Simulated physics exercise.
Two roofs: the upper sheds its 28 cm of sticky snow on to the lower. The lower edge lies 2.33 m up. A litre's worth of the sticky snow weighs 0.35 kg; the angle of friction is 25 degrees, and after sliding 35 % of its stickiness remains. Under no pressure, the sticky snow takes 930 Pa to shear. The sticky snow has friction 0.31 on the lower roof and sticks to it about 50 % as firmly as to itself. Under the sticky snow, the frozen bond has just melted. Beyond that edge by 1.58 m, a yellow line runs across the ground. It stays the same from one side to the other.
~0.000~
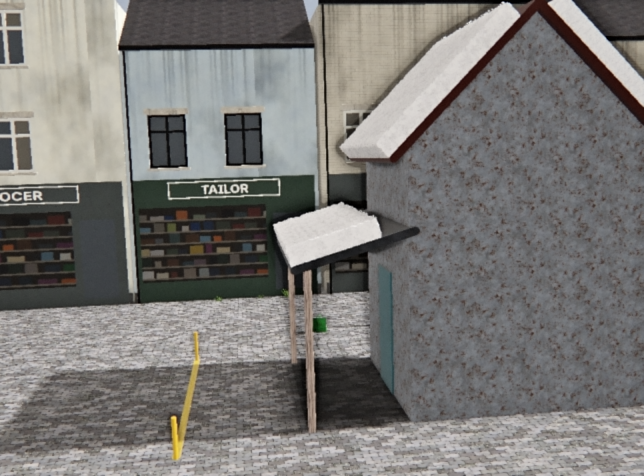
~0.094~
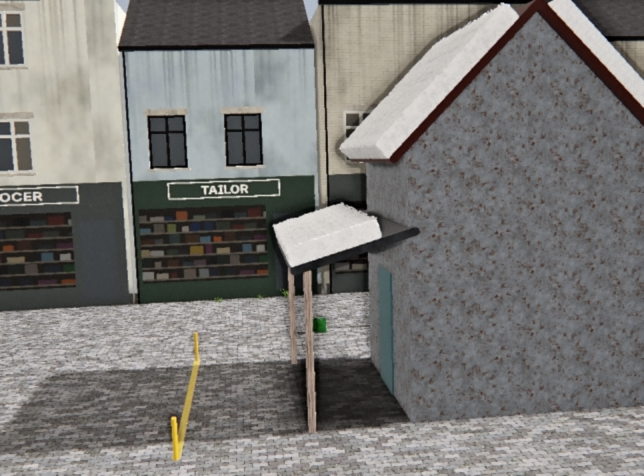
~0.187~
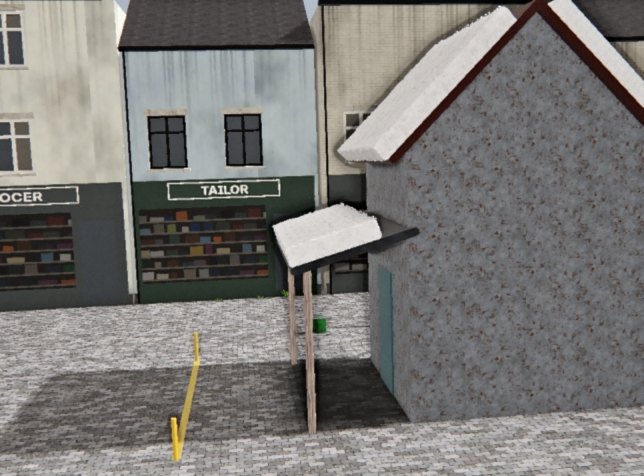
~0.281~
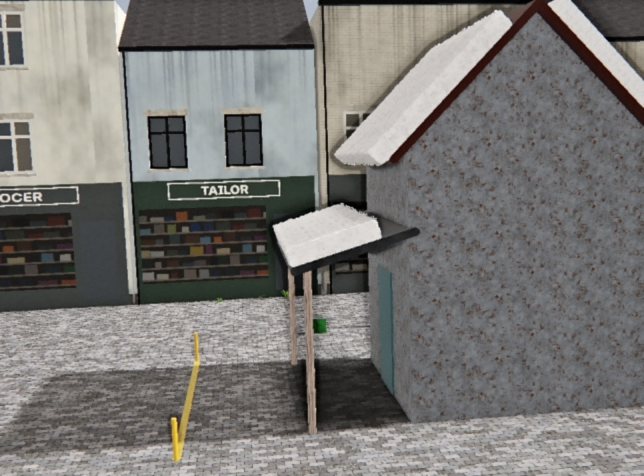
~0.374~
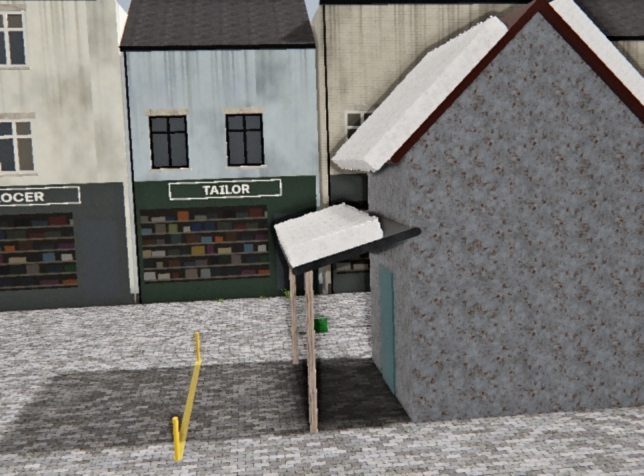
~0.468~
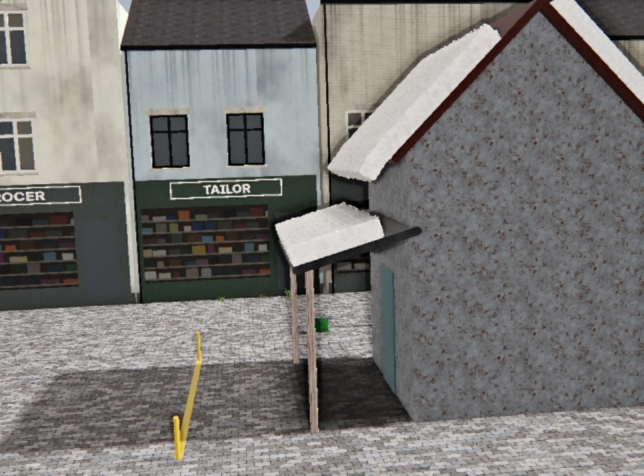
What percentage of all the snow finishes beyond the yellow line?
About 34 %.
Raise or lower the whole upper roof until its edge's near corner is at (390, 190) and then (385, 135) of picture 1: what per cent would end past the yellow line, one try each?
In that order: 18 %, 45 %.
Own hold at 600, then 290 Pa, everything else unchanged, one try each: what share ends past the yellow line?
Try one gives 45 per cent, try two gives 50 per cent.
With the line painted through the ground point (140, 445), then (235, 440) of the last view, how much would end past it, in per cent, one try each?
Roughly 18 per cent and roughly 55 per cent.
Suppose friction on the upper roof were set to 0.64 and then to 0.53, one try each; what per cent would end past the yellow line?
First some 12 %, after that some 20 %.
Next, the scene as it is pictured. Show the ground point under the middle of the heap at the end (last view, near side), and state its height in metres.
(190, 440), 0.3 m.
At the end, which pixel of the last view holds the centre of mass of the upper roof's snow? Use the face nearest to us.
Around (200, 399).
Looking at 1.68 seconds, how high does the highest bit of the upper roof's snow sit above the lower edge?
Roughly 0.6 m.
By 1.02 s, none is below the lower edge and 0 % is past the line.
By 1.68 s, 40 % is below the lower edge and 0 % is past the line.
By 2.34 s, 67 % is below the lower edge and 34 % is past the line.
By 3.00 s, 74 % is below the lower edge and 34 % is past the line.
By 3.70 s, at the end, 74 % is below the lower edge and 34 % is past the line.
